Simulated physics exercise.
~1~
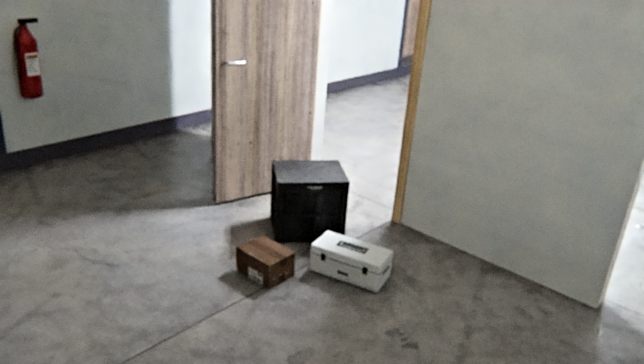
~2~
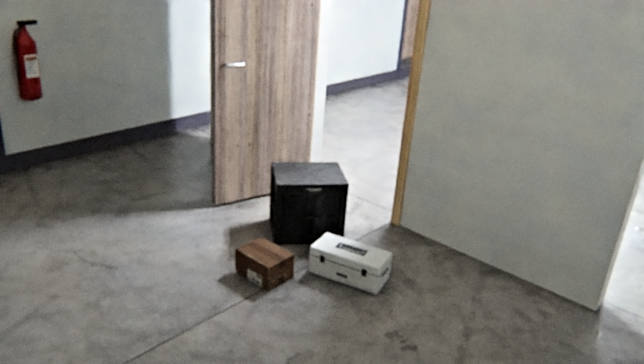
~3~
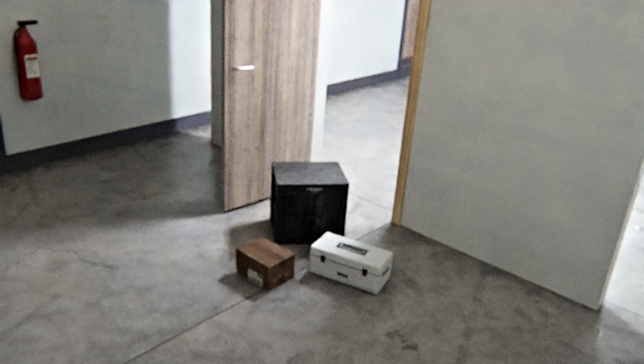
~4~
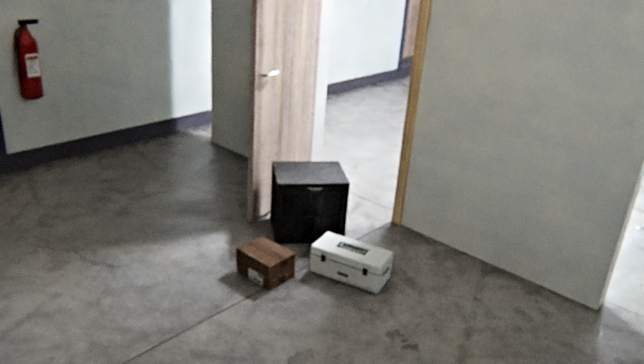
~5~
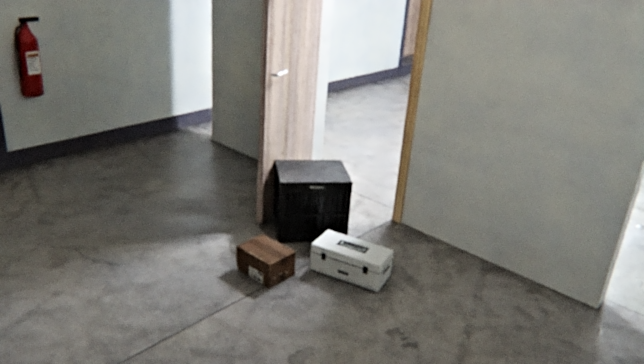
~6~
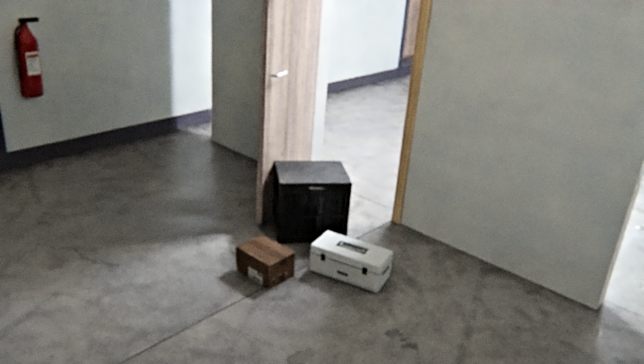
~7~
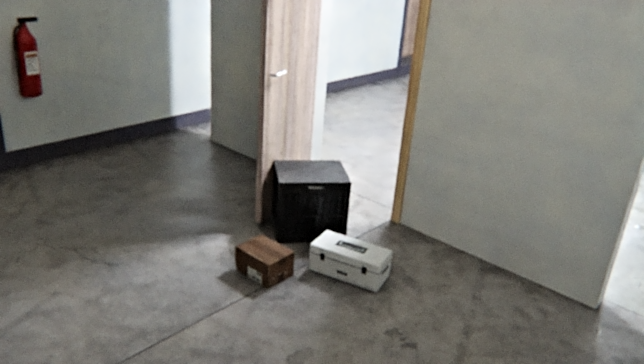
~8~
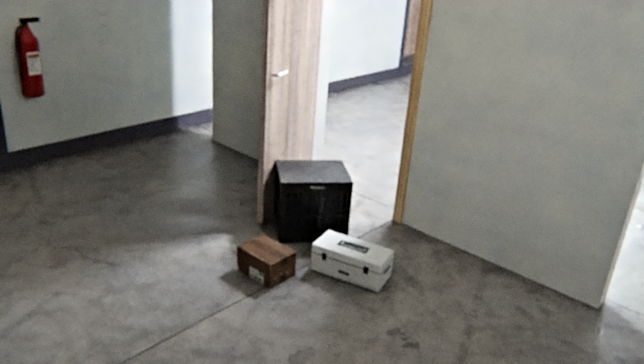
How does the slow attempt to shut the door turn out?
The door does not shut. It swings only a little way before the black chest blocks it, and it stays well open.
A wood-grain door stands wide open in a room with pale walls and a grey concrete floor, seen from slightly above by a gently swaying camera. A black chest sits on the floor beside it, with a brown box in front to the left and a white toolbox to the right, while a red fire extinguisher hangs on the far left wall. At first the door is still, then its handle edge swings slowly to the right, towards the chest. It stops against the black chest and stays there, still well open, with the chest, box and toolbox in place.
